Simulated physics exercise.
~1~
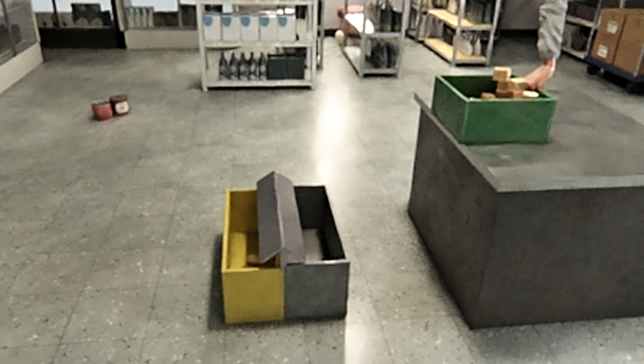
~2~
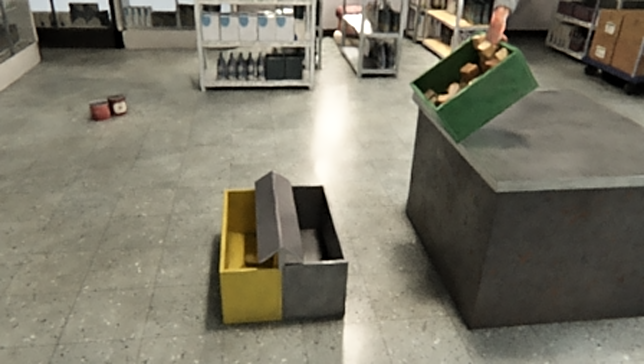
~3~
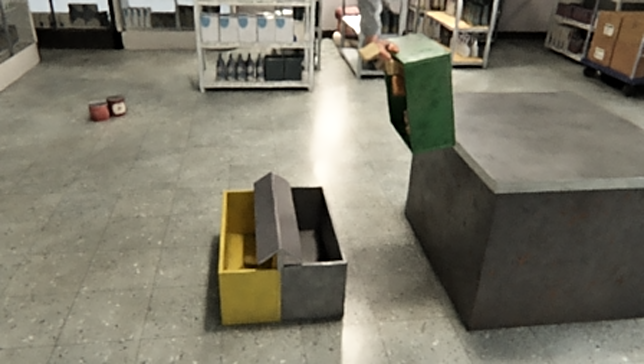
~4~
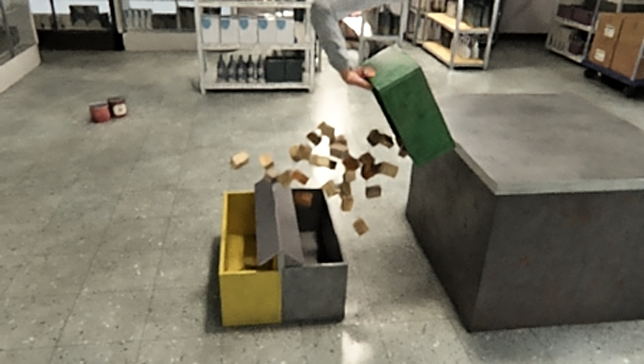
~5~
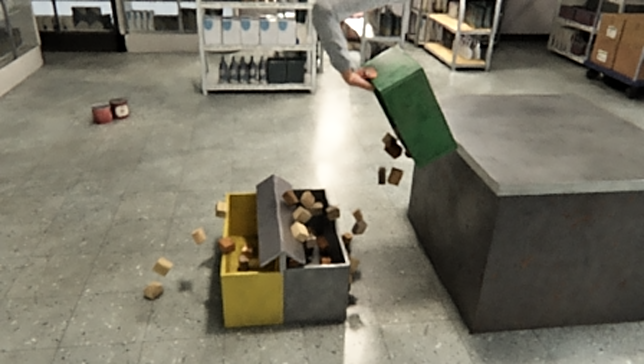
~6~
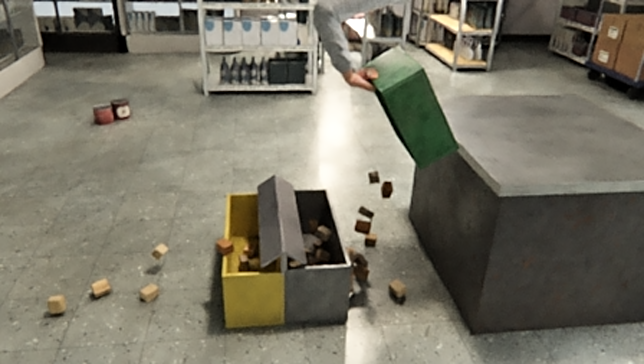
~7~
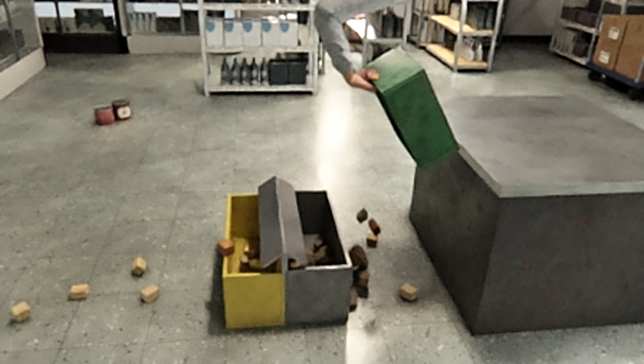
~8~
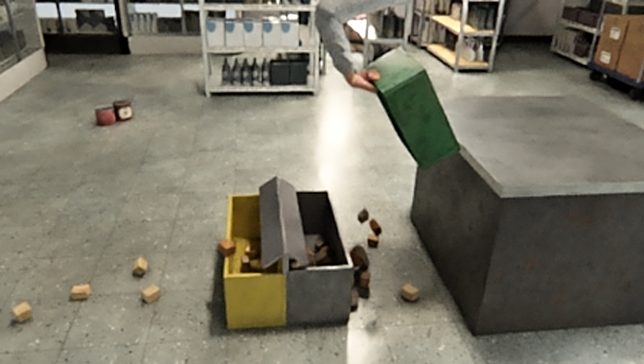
The clip opens on a green tote full of wooden blocks on a dark bench, with a grey tote and a yellow tote side by side on the floor to its left, a sloped ridge capping the divide. A hand lifts the back of the green tote, tipping it leftward over the bench edge. It swings past upright, and the blocks spill out in a loose cluster. Many drop into the grey tote, while a few land in the yellow one and others scatter on the floor on both sides. The hand holds the green tote tilted as the blocks settle, most of those caught resting in the grey tote.
